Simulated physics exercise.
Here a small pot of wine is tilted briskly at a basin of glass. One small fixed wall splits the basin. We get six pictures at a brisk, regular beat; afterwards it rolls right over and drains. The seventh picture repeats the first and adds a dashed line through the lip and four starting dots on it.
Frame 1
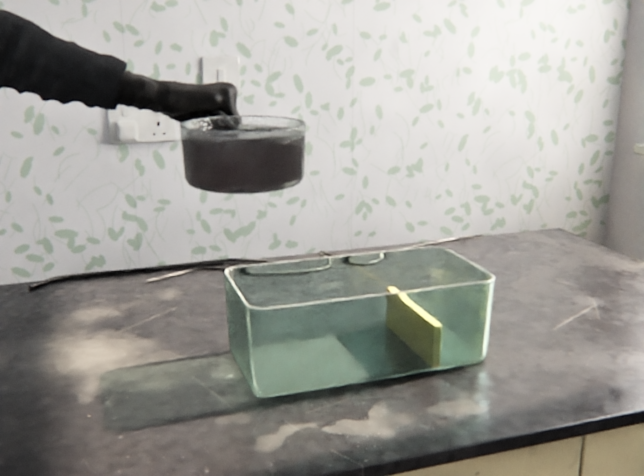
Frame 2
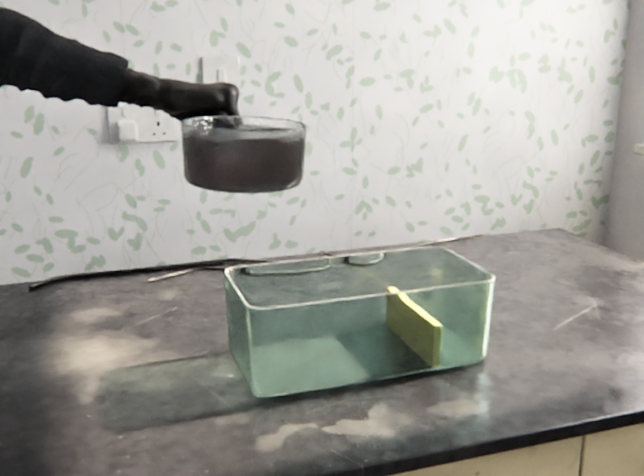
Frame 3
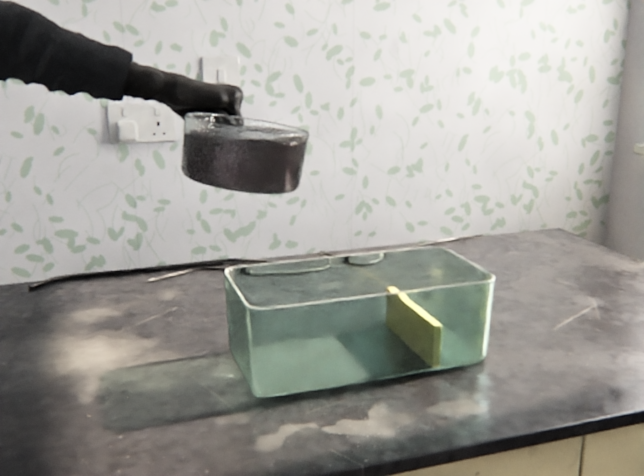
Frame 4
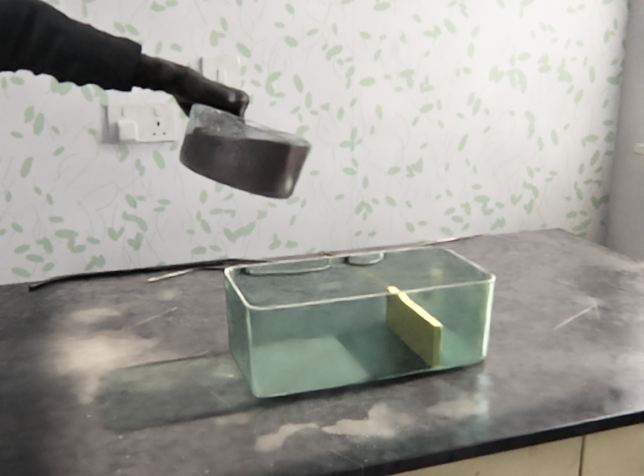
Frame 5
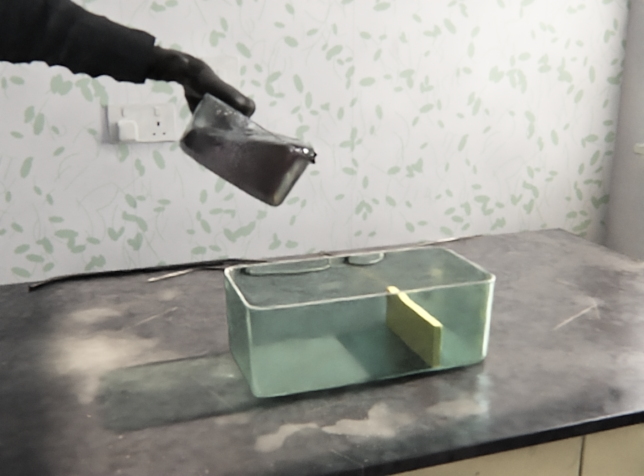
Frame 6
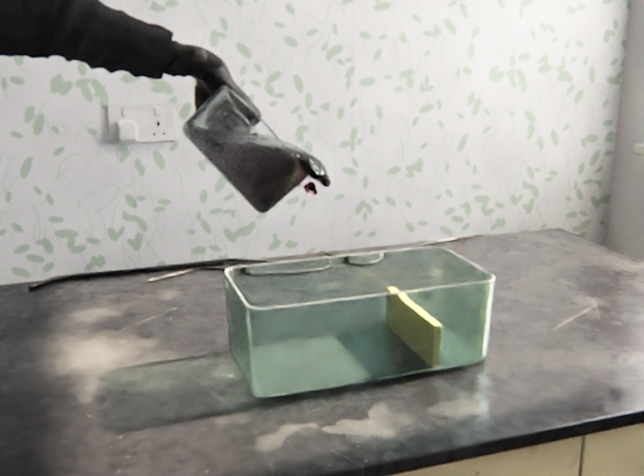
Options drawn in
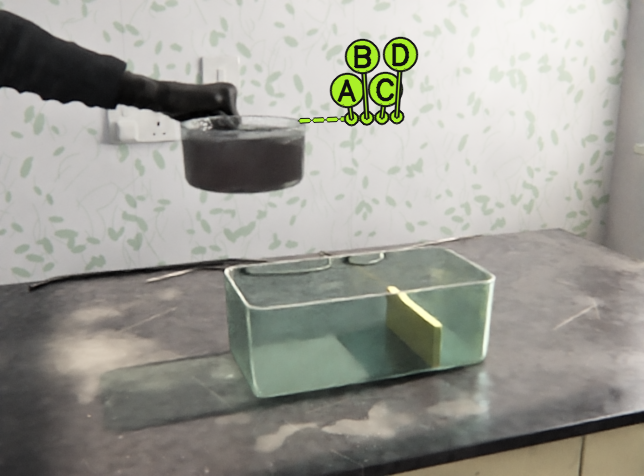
A dark-gloved hand held a small clear pot of dark wine above a glass basin with a yellow divider, then tilted it steeply to the right until wine slipped over its lip.
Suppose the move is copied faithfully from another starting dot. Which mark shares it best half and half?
I would pick spot C.
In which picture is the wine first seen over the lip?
In picture 4.
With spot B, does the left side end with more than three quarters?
No.
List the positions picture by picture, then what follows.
The first frame shows upright, lip at (300, 120); basin from (251, 396) to (484, 358); top of the wall at (412, 305); nothing has left yet.
The second frame shows tipped about 2°, lip at (301, 123); nothing has left yet.
The third frame shows tipped about 10°, lip at (304, 130); nothing has left yet.
The fourth frame shows tipped about 21°, lip at (306, 142); wine is over the lip, down to (306, 142).
The fifth frame shows tipped about 34°, lip at (306, 157); wine is over the lip, down to (311, 160).
The sixth frame shows tipped about 50°, lip at (302, 174); wine is over the lip, down to (311, 191).
In lime, A at (351, 118); B at (366, 118); C at (381, 117); D at (396, 116).
With A, about 81 % ends left of the wall and 8 % right of it; 11 % is lost outside.
With B, about 69 % ends left of the wall and 23 % right of it; 8 % is lost outside.
With C, about 50 % ends left of the wall and 39 % right of it; 11 % is lost outside.
With D, about 32 % ends left of the wall and 62 % right of it; 6 % is lost outside.
